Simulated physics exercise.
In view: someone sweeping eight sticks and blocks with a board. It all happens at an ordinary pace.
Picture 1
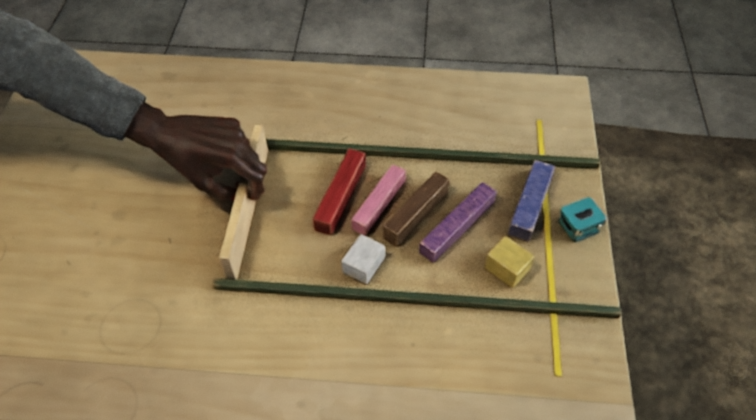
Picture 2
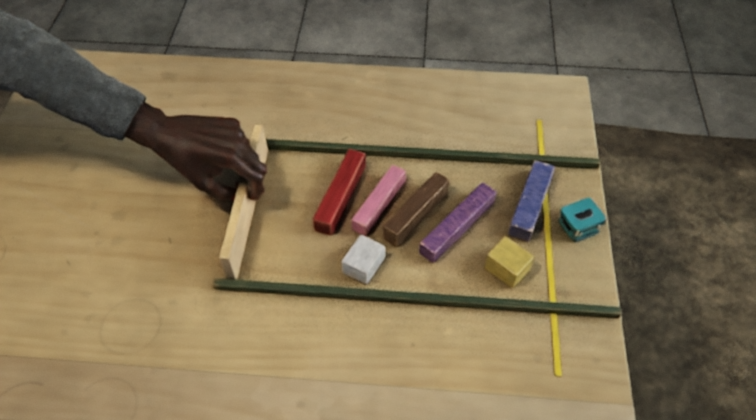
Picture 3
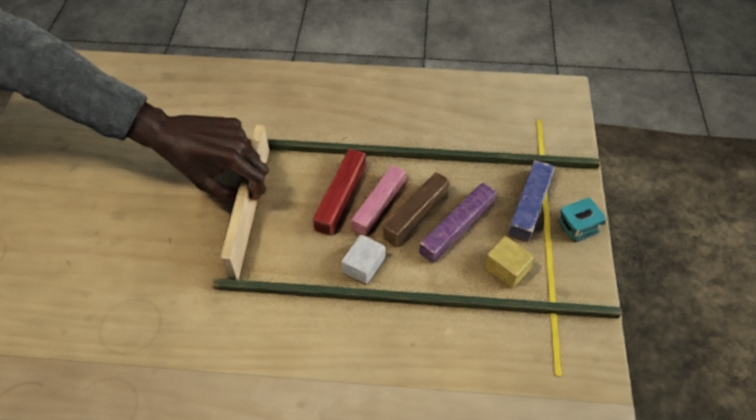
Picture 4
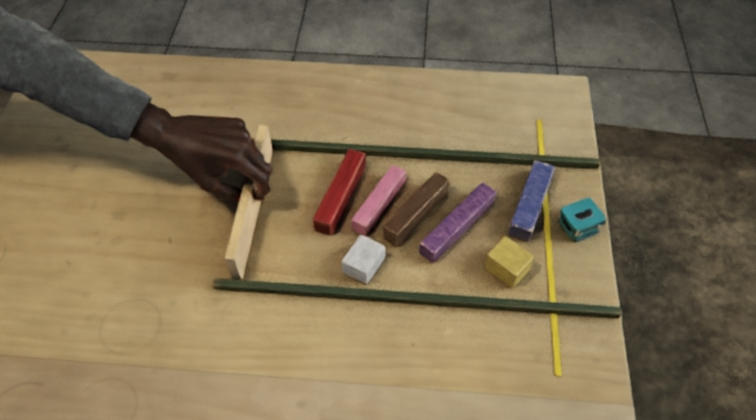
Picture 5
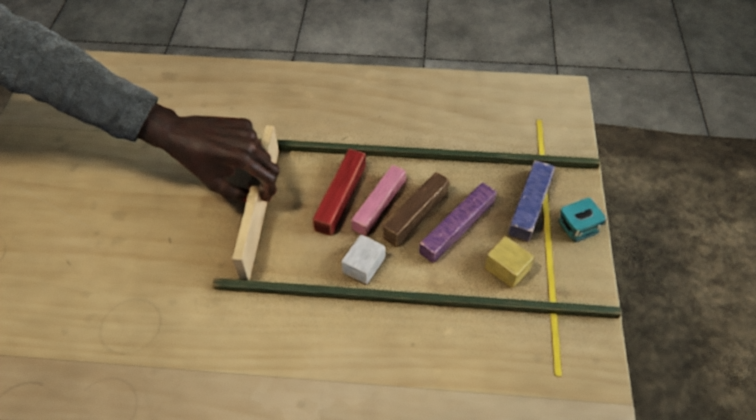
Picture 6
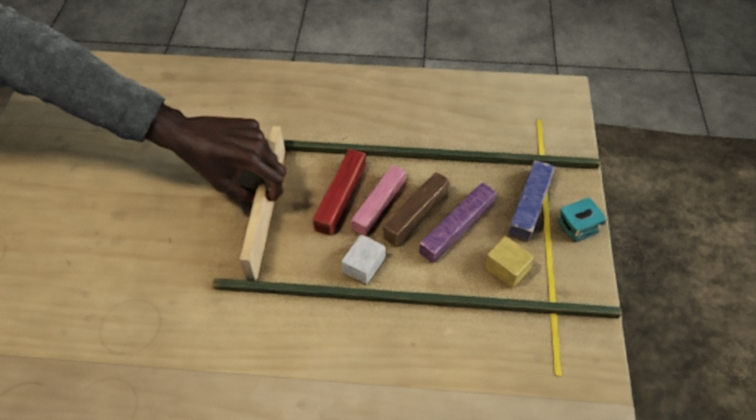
The clip shows a hand holding a wooden board upright between two dark green rails and sliding it slightly to the right, while the colored sticks and blocks, a turquoise case and a yellow strip stay still on the table.
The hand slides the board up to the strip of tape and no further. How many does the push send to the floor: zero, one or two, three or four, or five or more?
Here the number that fall off is three or four.
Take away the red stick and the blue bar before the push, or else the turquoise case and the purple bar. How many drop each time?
First 2, then 1.
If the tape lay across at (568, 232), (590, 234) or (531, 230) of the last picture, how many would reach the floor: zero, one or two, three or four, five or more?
One after another: At least five; more than four; either three or four.
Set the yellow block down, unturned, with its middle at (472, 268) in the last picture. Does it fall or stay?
From there it goes over.
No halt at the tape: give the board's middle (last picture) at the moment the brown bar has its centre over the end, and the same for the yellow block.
Near (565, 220) and (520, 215).
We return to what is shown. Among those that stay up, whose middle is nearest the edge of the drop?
The brown bar.
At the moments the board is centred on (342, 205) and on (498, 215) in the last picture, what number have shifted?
First 2, then 8.
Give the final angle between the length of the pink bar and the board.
About 0°.
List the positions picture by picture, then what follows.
The first picture shows turquoise case (581, 220); blue bar (532, 200); yellow block (509, 262); board (246, 199); tape (548, 231).
The second picture shows blue bar (532, 200); board (246, 199).
The third picture shows yellow block (509, 262); white block (364, 259).
The fourth picture shows turquoise case (581, 220); red stick (341, 191).
The fifth picture shows blue bar (532, 200); purple bar (458, 222).
The sixth picture shows turquoise case (581, 220); blue bar (532, 200); yellow block (509, 262); board (265, 200); tape (548, 231).
Early on, none off yet; turquoise case at rest near (581, 220); blue bar at rest near (532, 200); yellow block at rest near (509, 262).
Finally, the number that fall off is three or four; lost, purple bar, yellow block, blue bar and turquoise case.
